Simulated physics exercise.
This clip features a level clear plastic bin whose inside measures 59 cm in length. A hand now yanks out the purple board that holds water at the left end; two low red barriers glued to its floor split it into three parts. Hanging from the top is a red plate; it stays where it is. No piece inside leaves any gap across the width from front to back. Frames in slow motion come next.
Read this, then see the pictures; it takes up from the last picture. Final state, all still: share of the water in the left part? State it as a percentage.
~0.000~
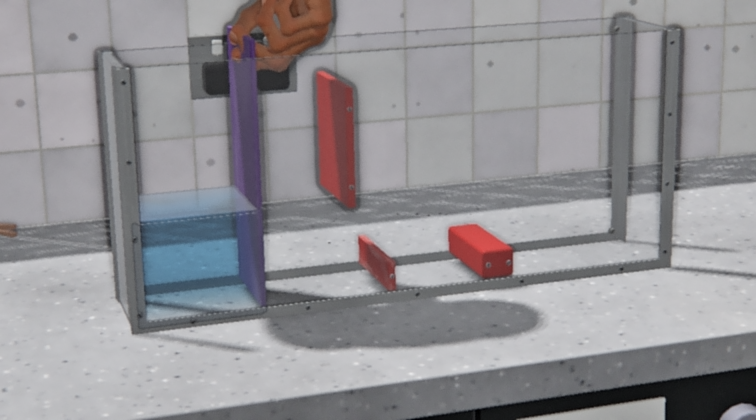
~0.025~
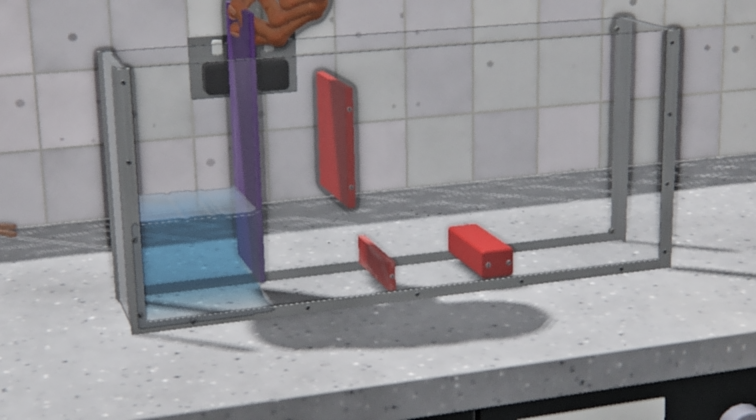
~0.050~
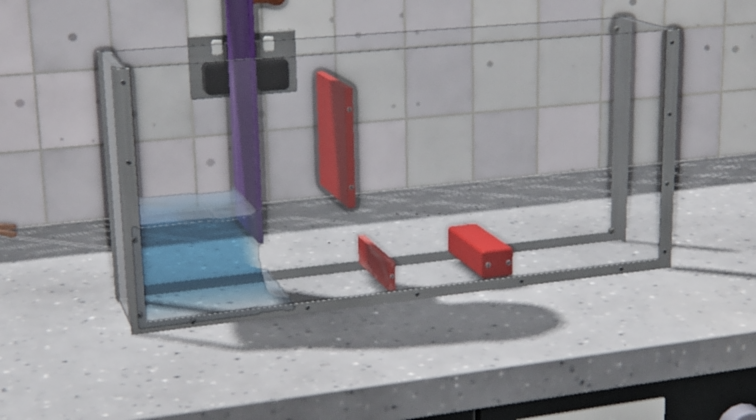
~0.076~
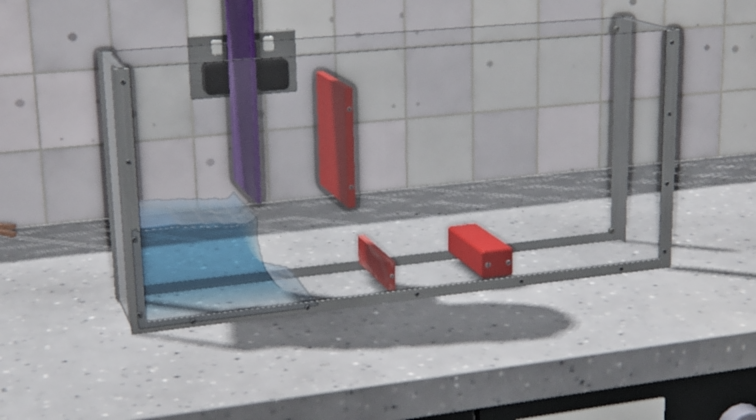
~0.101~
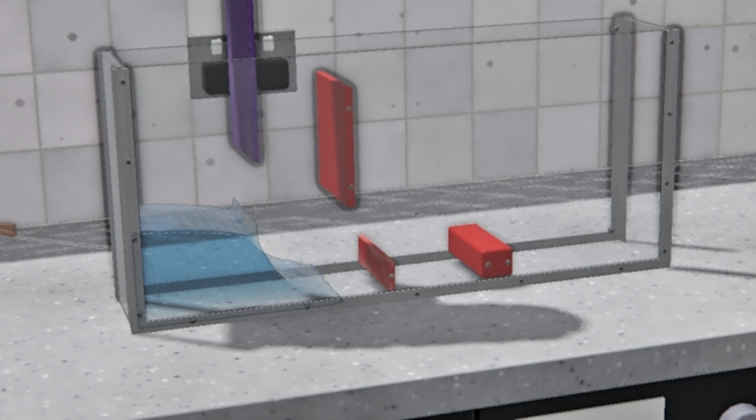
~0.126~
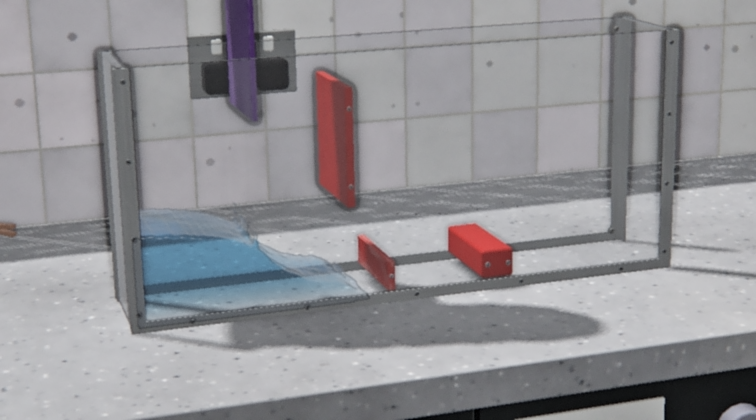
About 58 out of 100.
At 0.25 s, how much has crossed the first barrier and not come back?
At that moment, around 8 percent.
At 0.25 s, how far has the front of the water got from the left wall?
Front distance: Approx. 30 cm.
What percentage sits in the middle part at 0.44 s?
Roughly 28 in a hundred.
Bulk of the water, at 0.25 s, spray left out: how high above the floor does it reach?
Roughly 12.0 centimetres.
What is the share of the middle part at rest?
It works out to close to 26 per cent by the end.
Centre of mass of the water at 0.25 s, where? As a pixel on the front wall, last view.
Centre of mass (last view): Approx. (268, 278).
After 0.25 s 8 per cent is beyond the first barrier and 0 beyond the second.
After 0.44 s 31 per cent is beyond the first barrier and 2 beyond the second.
After 0.77 s 41 per cent is beyond the first barrier and 13 beyond the second.
In the end the left part holds 58, the middle 26 and the right 15 per cent.
